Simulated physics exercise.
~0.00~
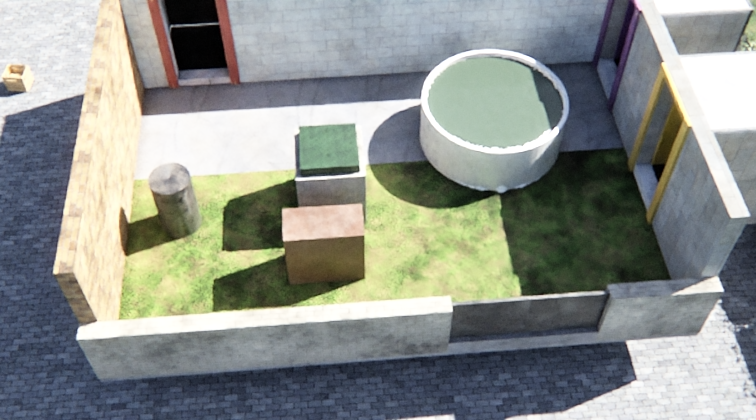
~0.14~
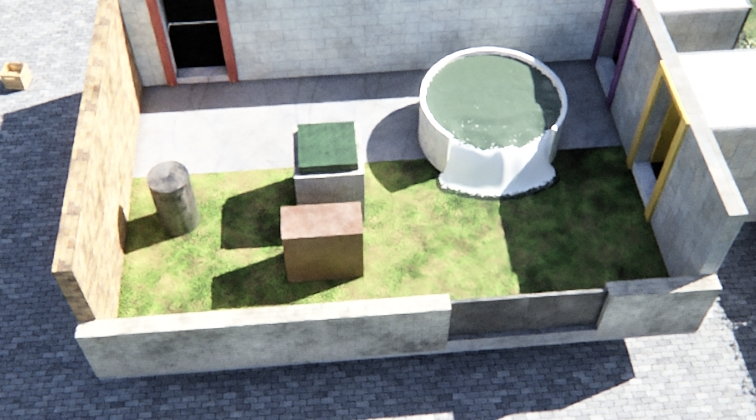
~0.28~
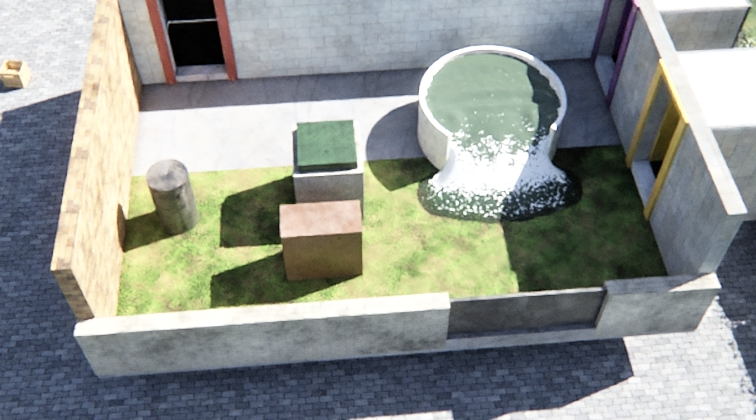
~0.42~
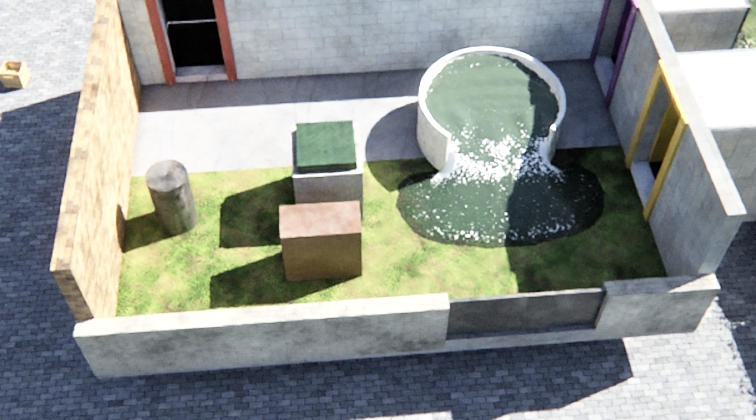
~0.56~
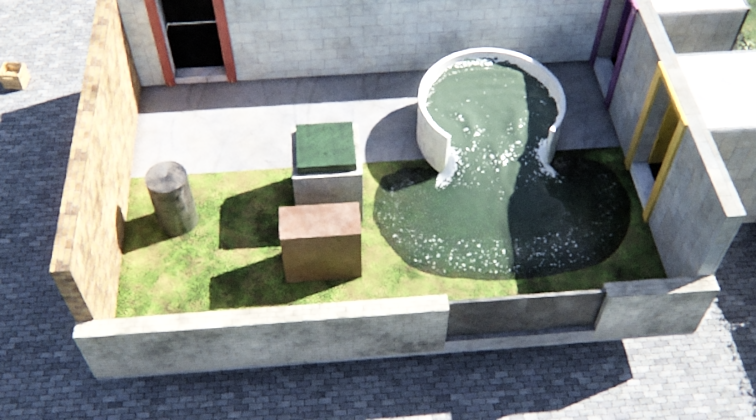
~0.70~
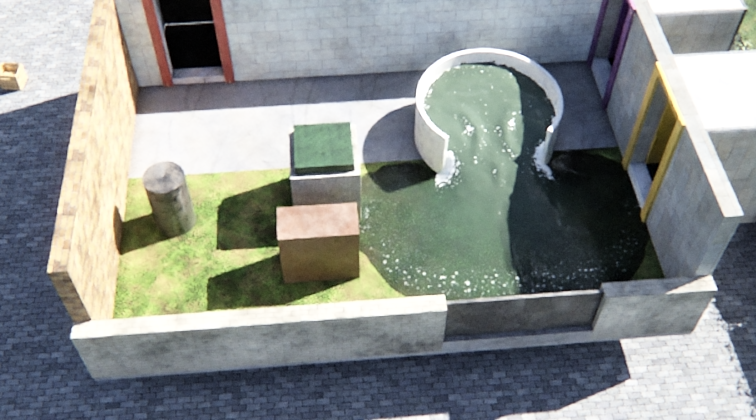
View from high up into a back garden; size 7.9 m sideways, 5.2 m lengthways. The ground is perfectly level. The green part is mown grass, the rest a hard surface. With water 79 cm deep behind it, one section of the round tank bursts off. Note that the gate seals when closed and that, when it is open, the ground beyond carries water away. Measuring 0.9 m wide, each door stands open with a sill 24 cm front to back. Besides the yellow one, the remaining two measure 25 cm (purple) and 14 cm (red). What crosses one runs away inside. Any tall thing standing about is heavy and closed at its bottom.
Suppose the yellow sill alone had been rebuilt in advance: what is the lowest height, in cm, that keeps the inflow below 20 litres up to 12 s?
About 10 cm.
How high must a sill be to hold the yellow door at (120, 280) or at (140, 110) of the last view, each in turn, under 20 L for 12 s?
You'd want about 8.5 cm there first, then about 8.0 cm.
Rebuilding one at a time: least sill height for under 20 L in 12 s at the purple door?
At purple, about 10.5 cm.
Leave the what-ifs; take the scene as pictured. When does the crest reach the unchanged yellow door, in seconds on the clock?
I'd guess close to 3.2 seconds.
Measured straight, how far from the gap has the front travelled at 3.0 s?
The front is some 5.4 m out.
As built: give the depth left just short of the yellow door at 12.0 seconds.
Lab note: Depth approx. 8.0 cm.
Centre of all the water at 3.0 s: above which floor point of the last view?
Centre estimate: (488, 232) px, approximately.
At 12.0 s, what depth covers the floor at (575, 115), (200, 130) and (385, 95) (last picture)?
Roughly 8, then 10, then 7 cm.
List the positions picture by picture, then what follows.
The first picture shows the round tank at (495, 102) is whole and still, 79 cm deep; the yellow door at (657, 150) is dry.
In the second picture, the front is at (444, 188), 0.3 m from the gap at (502, 172); 0.4 m2 of floor is wet, 79 cm left at the back.
In the third picture, the gap is at (500, 174), the front 0.8 m out at (436, 212); the back of the round tank holds 79 cm.
In the fourth picture, the front is at (422, 232), 1.2 m from the gap at (499, 176); 3.4 m2 of floor is wet, 76 cm left at the back.
In the fifth picture, the front is at (423, 267), 1.8 m from the gap at (499, 178); 6.2 m2 of floor is wet, 66 cm left at the back.
In the sixth picture, the front is at a hidden place, 2.3 m from the gap at (497, 178); 9.0 m2 of floor is wet, 69 cm left at the back; water is at the yellow door at (651, 149).
After 1.4 s water covers 35 % of the floor, deepest (38 cm) near (528, 320); 6 cm at the yellow door, 0 litres in over its 19 cm sill.
After 3.0 s water covers 45 % of the floor, deepest (28 cm) near (666, 310); 16 cm at the yellow door, 0 litres in over its 19 cm sill.
After 12.0 s water covers 95 % of the floor, deepest (12 cm) near (161, 205); 8 cm at the yellow door, 0 litres in over its 19 cm sill.
At the yellow door as built, the water arrived by 0.7 s and peaked near 16 cm at 3.2 s.
With a sill of 9 cm, 29 litres would have come in within the 12 s; with 12 cm, 7 litres. So under 20 litres takes about 10 cm.
